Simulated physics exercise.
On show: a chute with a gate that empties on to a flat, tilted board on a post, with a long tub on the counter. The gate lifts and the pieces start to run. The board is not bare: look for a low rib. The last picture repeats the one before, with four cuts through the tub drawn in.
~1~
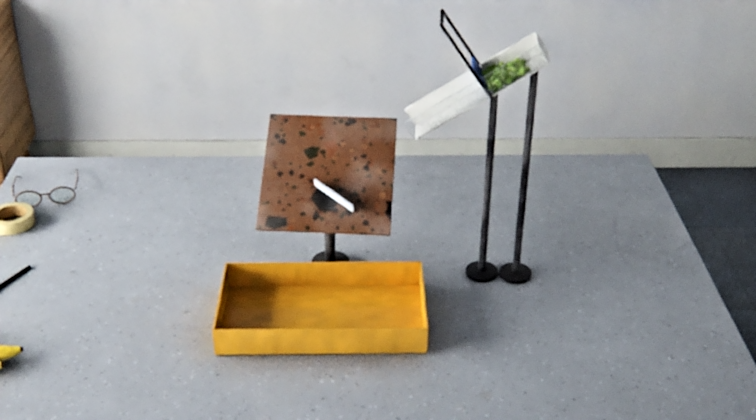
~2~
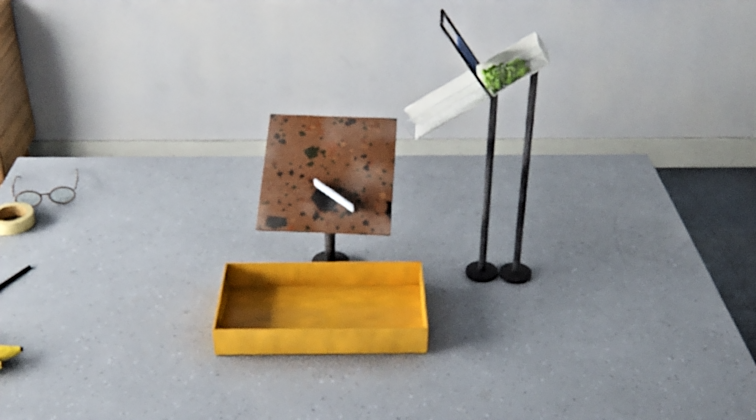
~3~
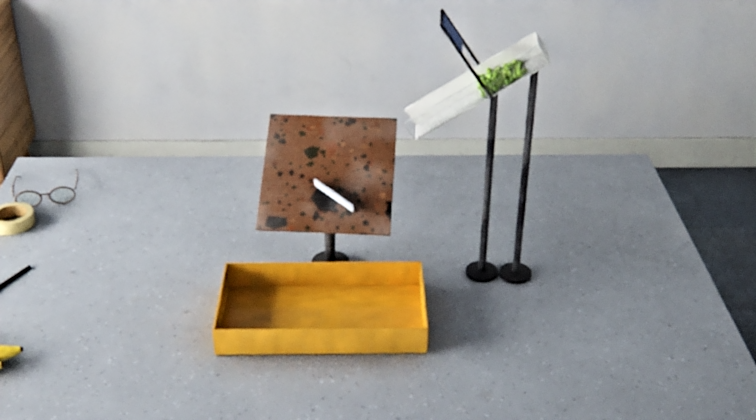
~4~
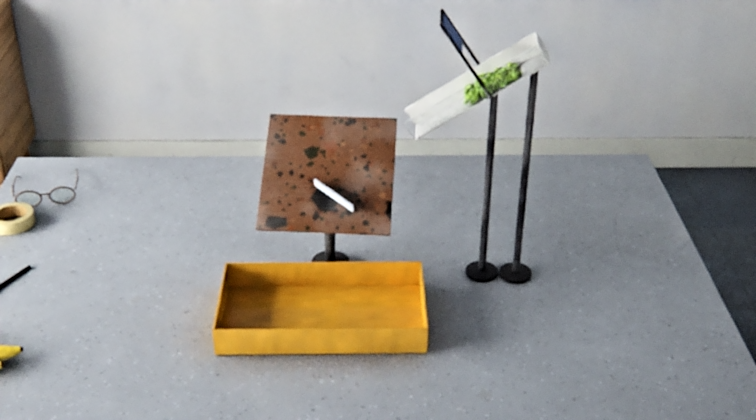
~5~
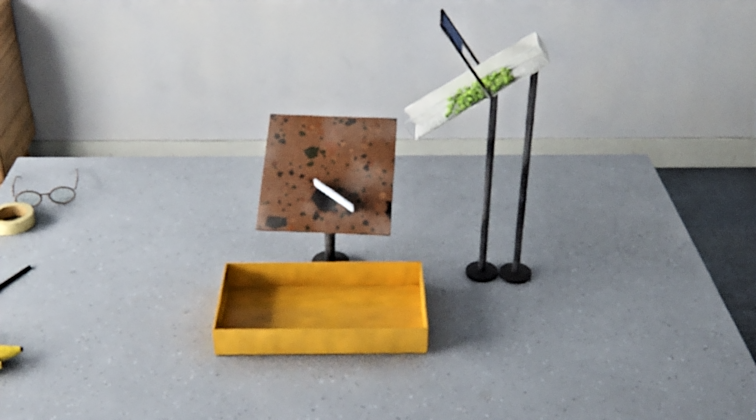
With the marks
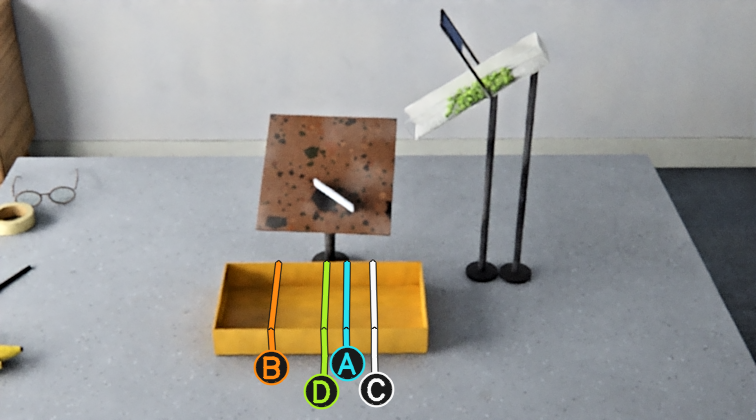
Small green pieces slide slowly down and to the left inside a pale, gently sloping chute on two dark posts, after the dark gate across it lifts. In front of them, left of the chute, stand a speckled reddish-brown tilted board with a short white rib and an empty yellow tub, with glasses and tape at far left. The grey counter is seen from slightly above by a still camera.
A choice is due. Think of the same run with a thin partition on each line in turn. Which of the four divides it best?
Best: C.
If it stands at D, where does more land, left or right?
Right.
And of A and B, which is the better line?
Here it is line A.
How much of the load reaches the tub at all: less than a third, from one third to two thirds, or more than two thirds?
It is more than two thirds.
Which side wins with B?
Right.
On the marked copy, line A crosses the front rim at (346, 329); line B crosses the front rim at (271, 329); line C crosses the front rim at (374, 329); line D crosses the front rim at (324, 329).
If A is chosen, of what is caught, about a quarter on the left of the divider, most on the right.
If B is chosen, of what is caught, a stray few on the left of the divider, nearly all on the right.
If C is chosen, of what is caught, about two thirds on the left of the divider, about a third on the right.
If D is chosen, of what is caught, a small part on the left of the divider, most on the right.
